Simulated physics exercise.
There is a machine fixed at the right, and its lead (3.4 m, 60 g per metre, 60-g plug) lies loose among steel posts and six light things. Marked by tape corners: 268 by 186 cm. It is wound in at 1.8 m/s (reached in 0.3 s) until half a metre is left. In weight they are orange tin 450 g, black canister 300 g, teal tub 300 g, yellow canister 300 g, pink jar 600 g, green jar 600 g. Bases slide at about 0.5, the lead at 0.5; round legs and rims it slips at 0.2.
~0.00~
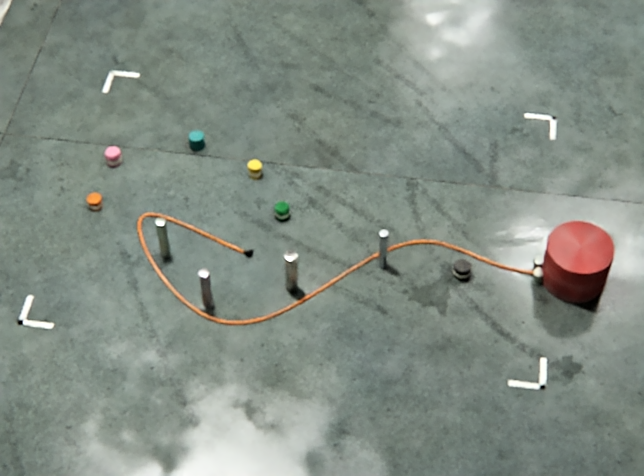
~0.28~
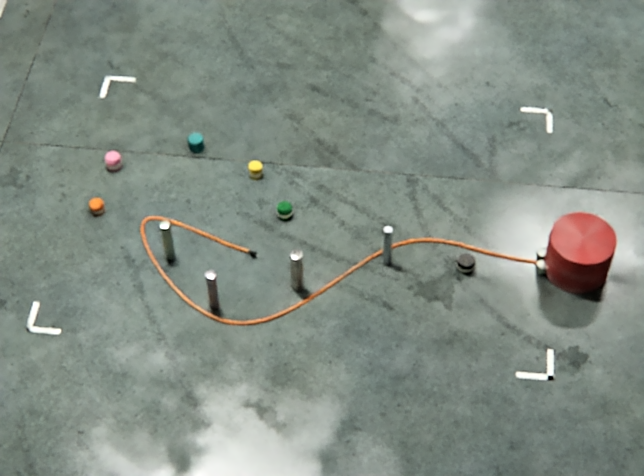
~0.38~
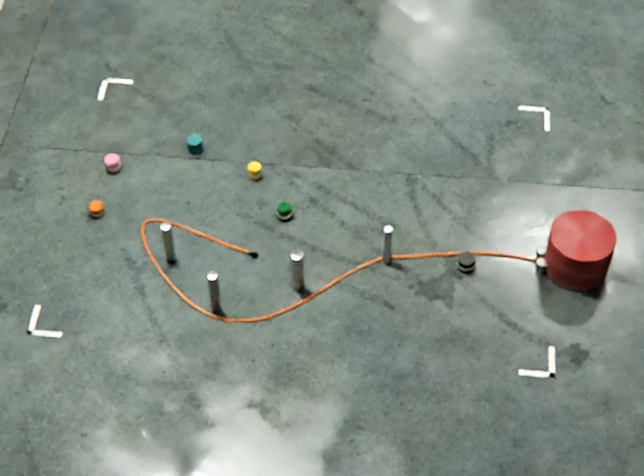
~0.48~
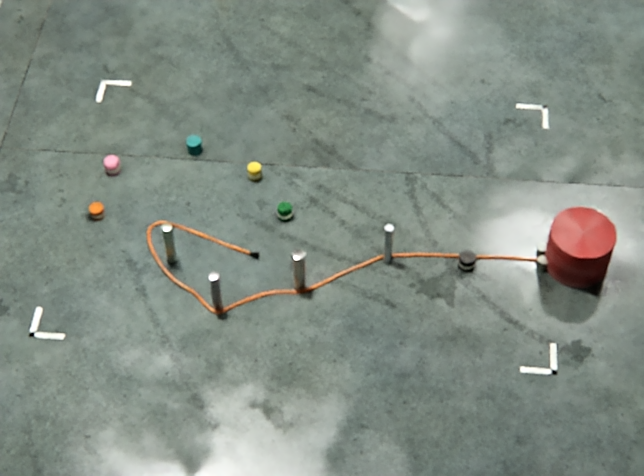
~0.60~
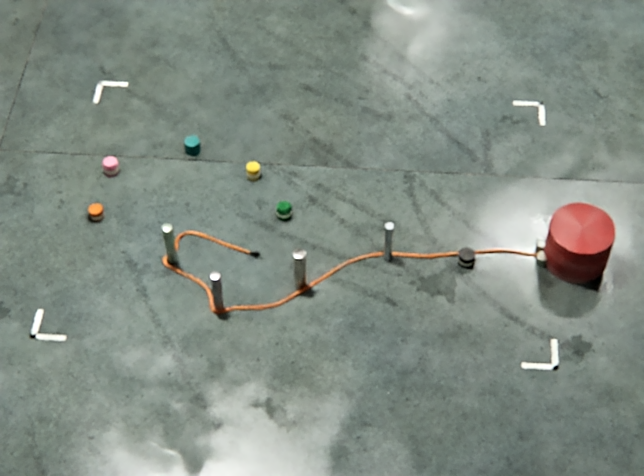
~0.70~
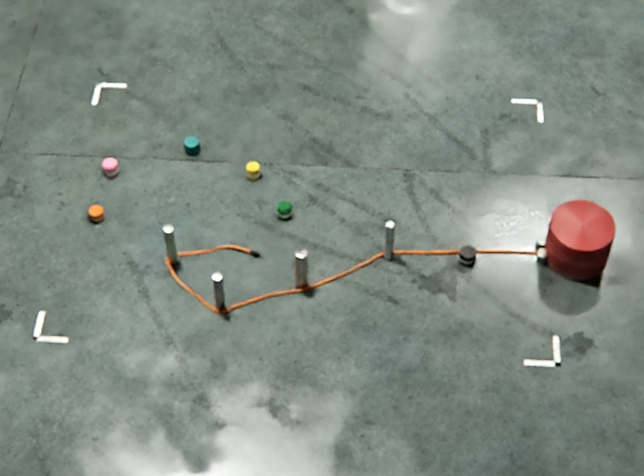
A large red cylinder stands at the right of a grey, stained floor marked with white corner brackets, seen from high above at an angle. An orange lead runs left from it past a small black canister and bends around four grey posts, with pink, orange, teal, yellow and green objects beyond. The lead straightens near the cylinder, then its left loop draws in against the posts, while the view shifts slightly.
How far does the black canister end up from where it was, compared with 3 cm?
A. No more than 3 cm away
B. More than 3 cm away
B.
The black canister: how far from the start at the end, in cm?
Black canister 10 cm.
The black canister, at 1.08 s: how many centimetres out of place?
The black canister is about 0 cm from its start.
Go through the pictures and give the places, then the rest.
In the first picture, black canister (463, 265); posts (384, 233) (291, 255) (160, 221) (204, 273); lead runs through (488, 262) (369, 259) (260, 320) (157, 270) (191, 228).
In the second picture, lead runs through (495, 254) (267, 319) (195, 230).
In the third picture, lead runs through (509, 256) (270, 316) (195, 232).
In the fourth picture, lead runs through (535, 260) (287, 292) (195, 232).
In the fifth picture, lead runs through (326, 276) (195, 233).
In the sixth picture, black canister (468, 251); lead runs through (480, 251) (357, 268) (236, 306) (190, 253).
After 1.1 s, plug at (181, 315); nothing else has moved.
After 1.5 s, plug at (462, 302); nothing else has moved.
After 1.8 s, plug at (452, 190); black canister 11 cm off its start at (467, 235).
After 2.2 s, plug at (533, 284); black canister 11 cm off its start.
After 3.0 s, plug at (533, 246); black canister 11 cm off its start at (467, 235).
